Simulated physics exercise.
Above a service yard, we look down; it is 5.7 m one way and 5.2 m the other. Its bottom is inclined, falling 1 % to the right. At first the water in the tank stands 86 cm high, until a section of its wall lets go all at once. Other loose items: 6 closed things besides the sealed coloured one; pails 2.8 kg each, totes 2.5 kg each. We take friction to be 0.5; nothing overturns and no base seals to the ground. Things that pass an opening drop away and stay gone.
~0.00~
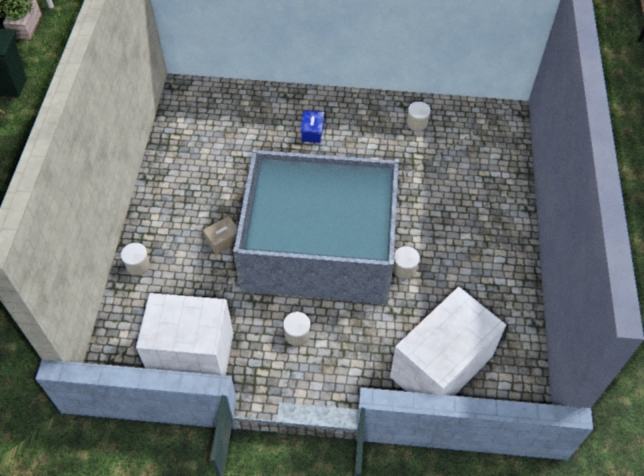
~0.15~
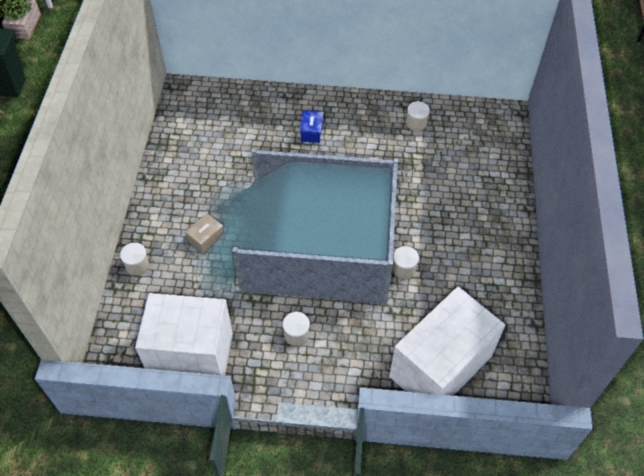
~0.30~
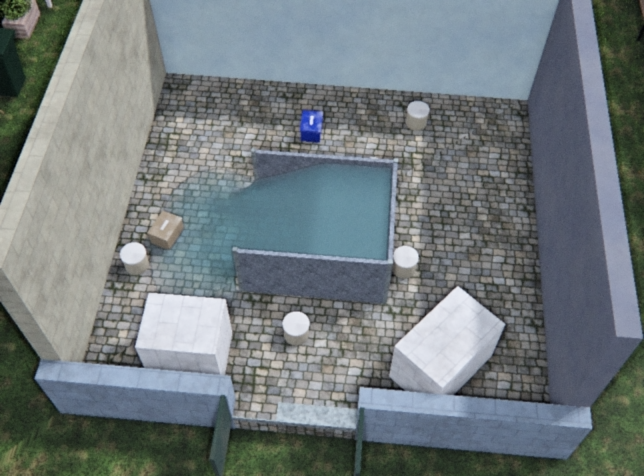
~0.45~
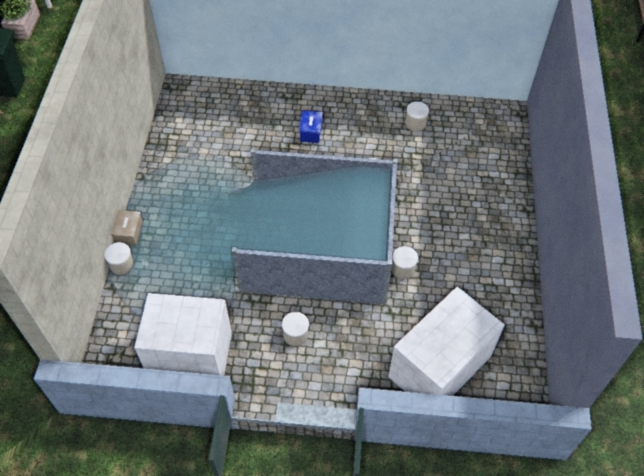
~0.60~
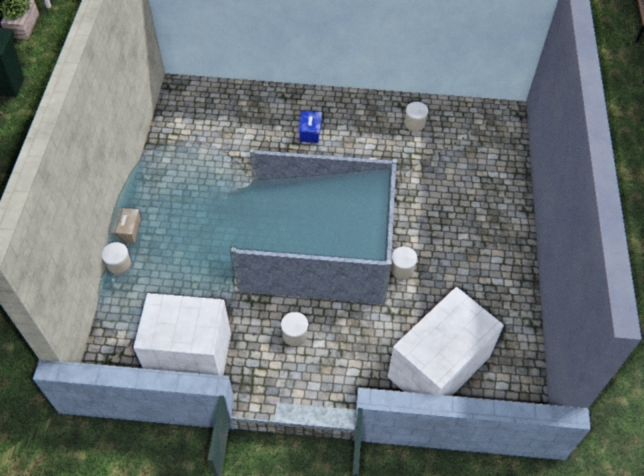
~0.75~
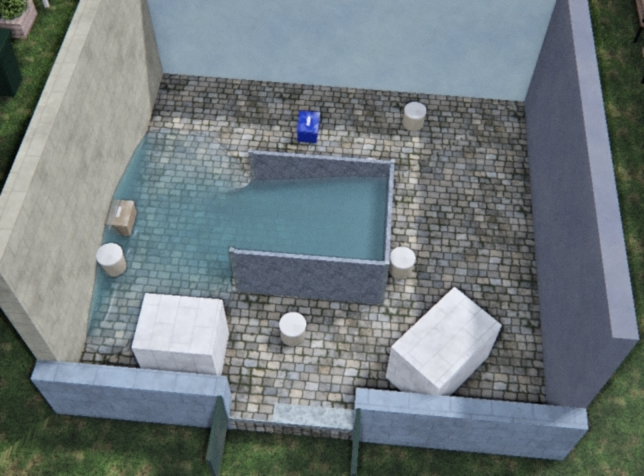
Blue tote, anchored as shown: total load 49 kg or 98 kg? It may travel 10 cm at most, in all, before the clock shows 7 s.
Result: Low ballast.
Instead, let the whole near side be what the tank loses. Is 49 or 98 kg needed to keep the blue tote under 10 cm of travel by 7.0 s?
In that case the lighter mass suffices.
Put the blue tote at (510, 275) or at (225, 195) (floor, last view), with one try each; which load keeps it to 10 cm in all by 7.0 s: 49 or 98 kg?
In that order: The lighter suffices; just the heavier works.
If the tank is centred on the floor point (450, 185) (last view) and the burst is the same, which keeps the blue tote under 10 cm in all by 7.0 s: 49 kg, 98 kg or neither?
Then, in short, only the heavier one works.
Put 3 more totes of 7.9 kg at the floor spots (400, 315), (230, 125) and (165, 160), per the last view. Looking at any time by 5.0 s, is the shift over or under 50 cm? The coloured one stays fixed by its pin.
In order: Farther, then farther, then farther.
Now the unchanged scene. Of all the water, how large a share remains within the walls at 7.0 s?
Around 96 % of the water.
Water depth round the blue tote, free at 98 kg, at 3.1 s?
Something like 6 centimetres.
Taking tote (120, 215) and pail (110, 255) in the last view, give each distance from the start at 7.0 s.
Net shift, one by one: 200 cm / 400 cm.
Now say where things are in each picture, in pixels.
In the first frame, the blue tote at (312, 121) rests on the ground; 2.7 m2 under water; 0 of 7 have shifted.
In the second frame, the blue tote at (312, 121) rests on the ground; 3.7 m2 under water; 1 of 7 have shifted.
In the third frame, the blue tote at (311, 121), on the bottom; 5.1 m2 under water; 1 of 7 have shifted.
In the fourth frame, the blue tote at (311, 121) rests on the ground; water covers 6.7 m2; 2 of 7 have shifted.
In the fifth frame, the blue tote at (310, 122), on the bottom; water covers 7.6 m2; 2 of 7 have shifted.
In the sixth frame, the blue tote at (308, 122) rests on the ground; water covers 8.1 m2; 2 of 7 have shifted.
After 1.4 s the blue tote would be 0 cm from its start with 49 kg and 0 cm from its start with 98 kg; 0 cm of water round it then.
After 3.1 s the blue tote would be 0 cm from its start with 49 kg and 0 cm from its start with 98 kg; 6 cm of water round it then.
After 4.9 s the blue tote would be 0 cm from its start with 49 kg and 0 cm from its start with 98 kg; 8 cm of water round it then.
After 7.0 s the blue tote would be 0 cm from its start with 49 kg and 0 cm from its start with 98 kg; 6 cm of water round it then.
